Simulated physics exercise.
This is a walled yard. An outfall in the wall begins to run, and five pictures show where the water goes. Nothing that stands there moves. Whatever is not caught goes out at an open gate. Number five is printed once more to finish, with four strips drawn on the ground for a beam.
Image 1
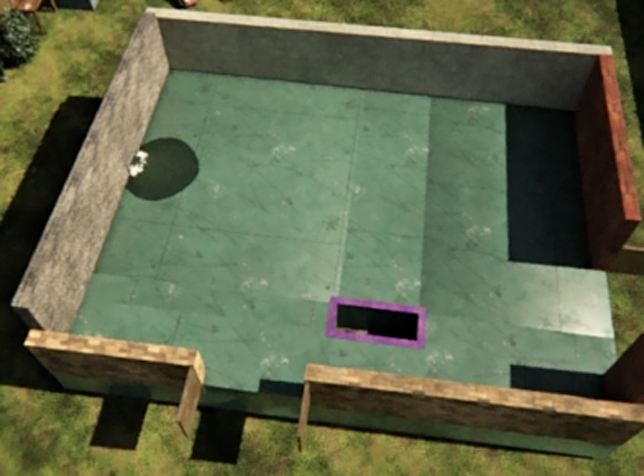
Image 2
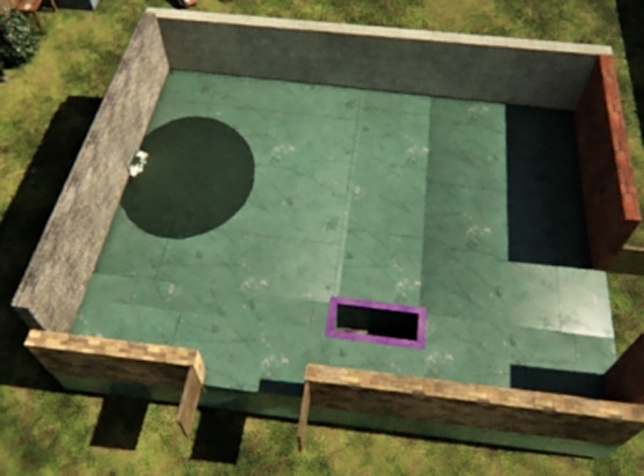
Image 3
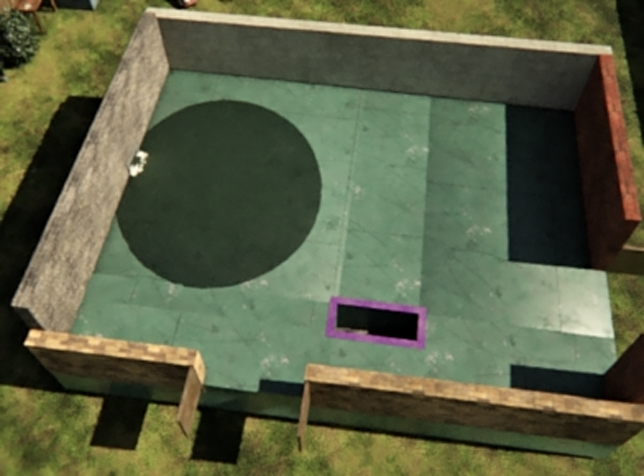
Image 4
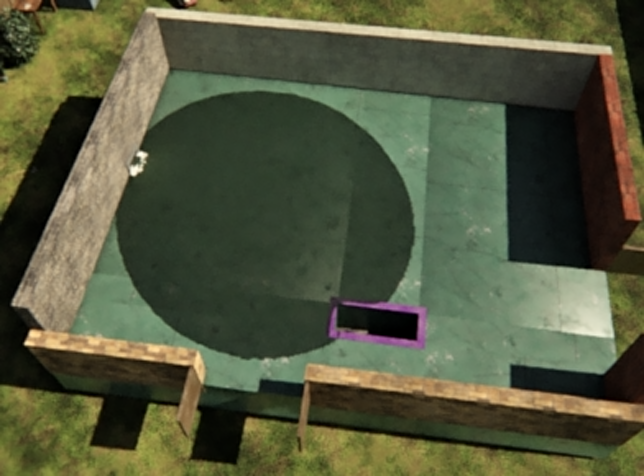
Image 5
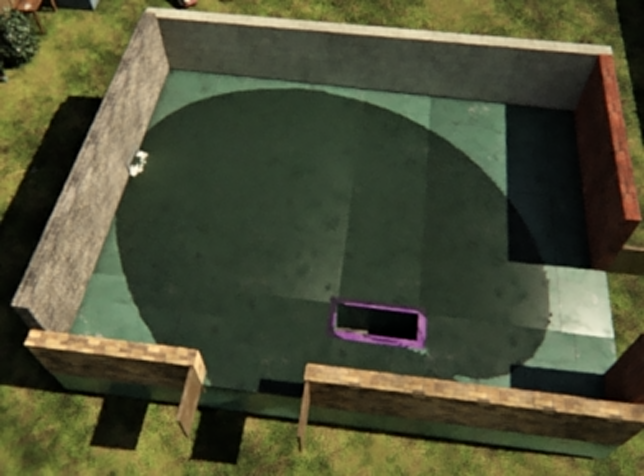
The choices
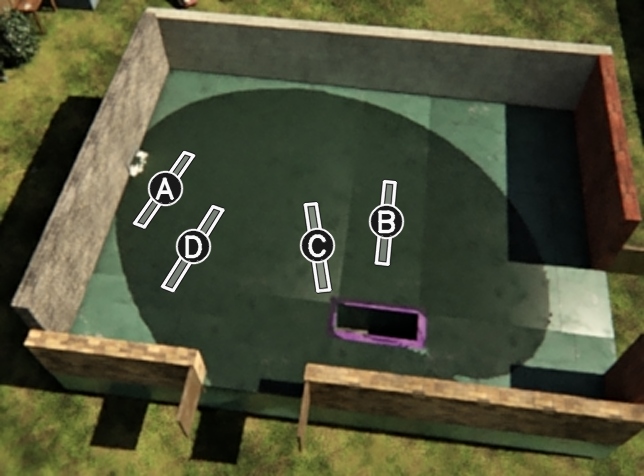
The clip opens on a walled yard seen from above, with a small dark patch of water beside a pale outfall at the left wall. The patch widens across the green ground toward the right, reaches the purple-edged drain pit, then surrounds it and covers most of the yard.
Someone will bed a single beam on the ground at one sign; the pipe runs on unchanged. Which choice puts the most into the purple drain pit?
Place B does it best.
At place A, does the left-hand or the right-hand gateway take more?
The right one.
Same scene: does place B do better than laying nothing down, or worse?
It is better.
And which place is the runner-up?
It is D.
In white, A from (139, 225) to (188, 154); B from (382, 263) to (389, 182); C from (310, 204) to (323, 290); D from (167, 288) to (217, 208).
Choosing A, about 13 % of the stream goes into the purple drain pit, about 87 % out by the gates.
Choosing B, about 47 % of the stream goes into the purple drain pit, about 52 % out by the gates.
Choosing C, about 12 % of the stream goes into the purple drain pit, about 87 % out by the gates.
Choosing D, about 18 % of the stream goes into the purple drain pit, about 82 % out by the gates.
